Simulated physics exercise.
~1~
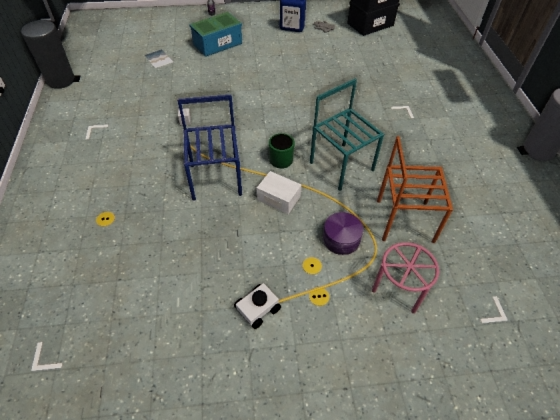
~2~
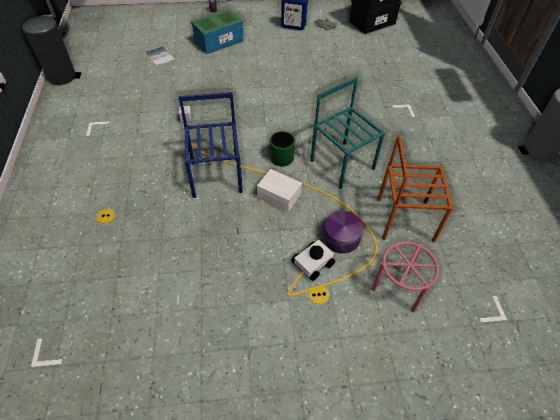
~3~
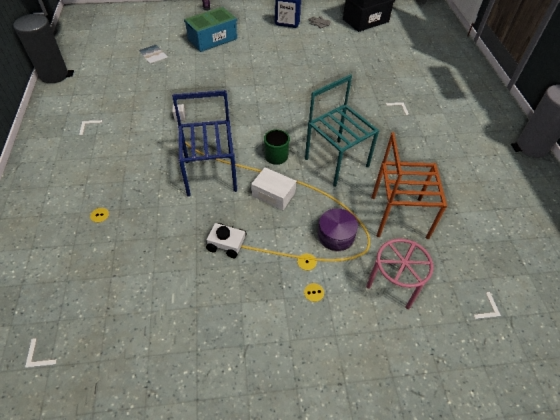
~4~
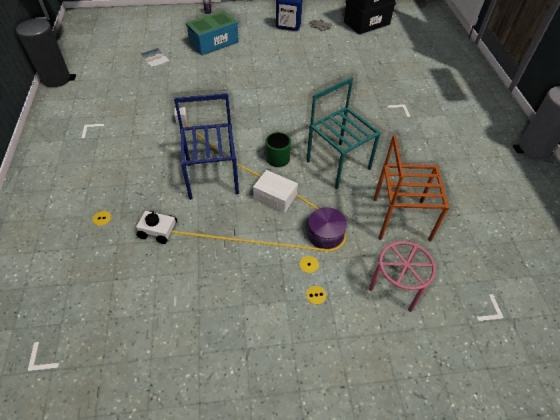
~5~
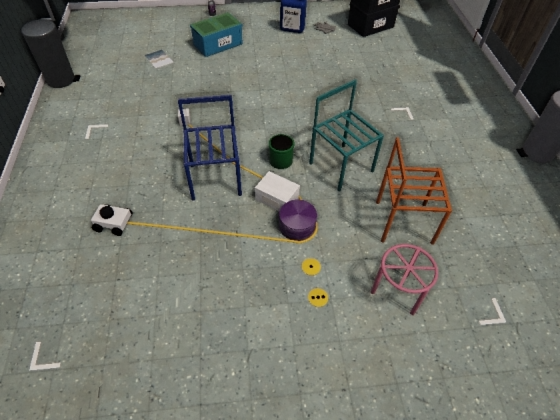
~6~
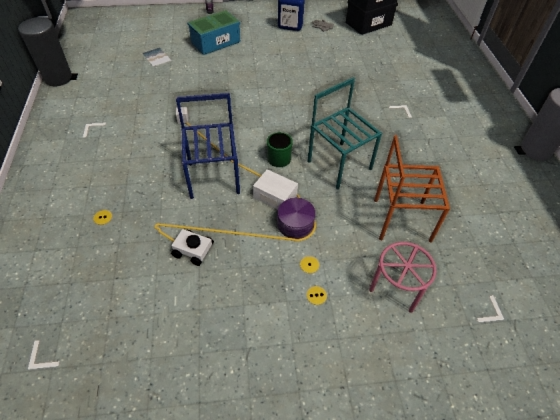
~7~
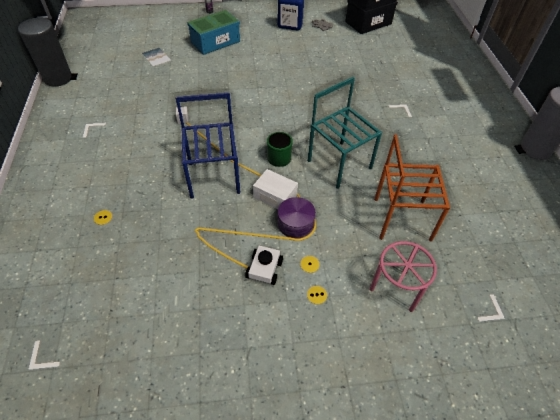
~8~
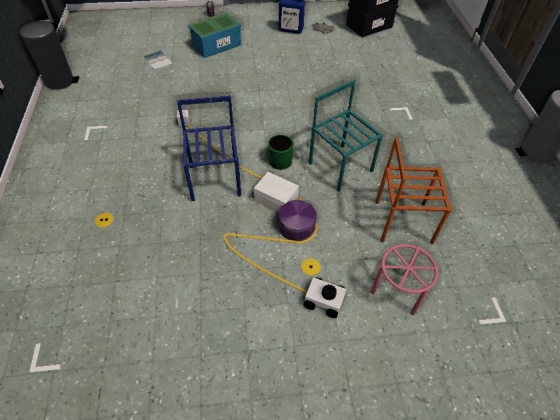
On a tiled floor among chairs and a stool, a small white cart trailing a yellow lead rolled up and then left, the tightening line dragging a purple tub leftward, before the cart drove back right with its lead slack and the tub staying put.
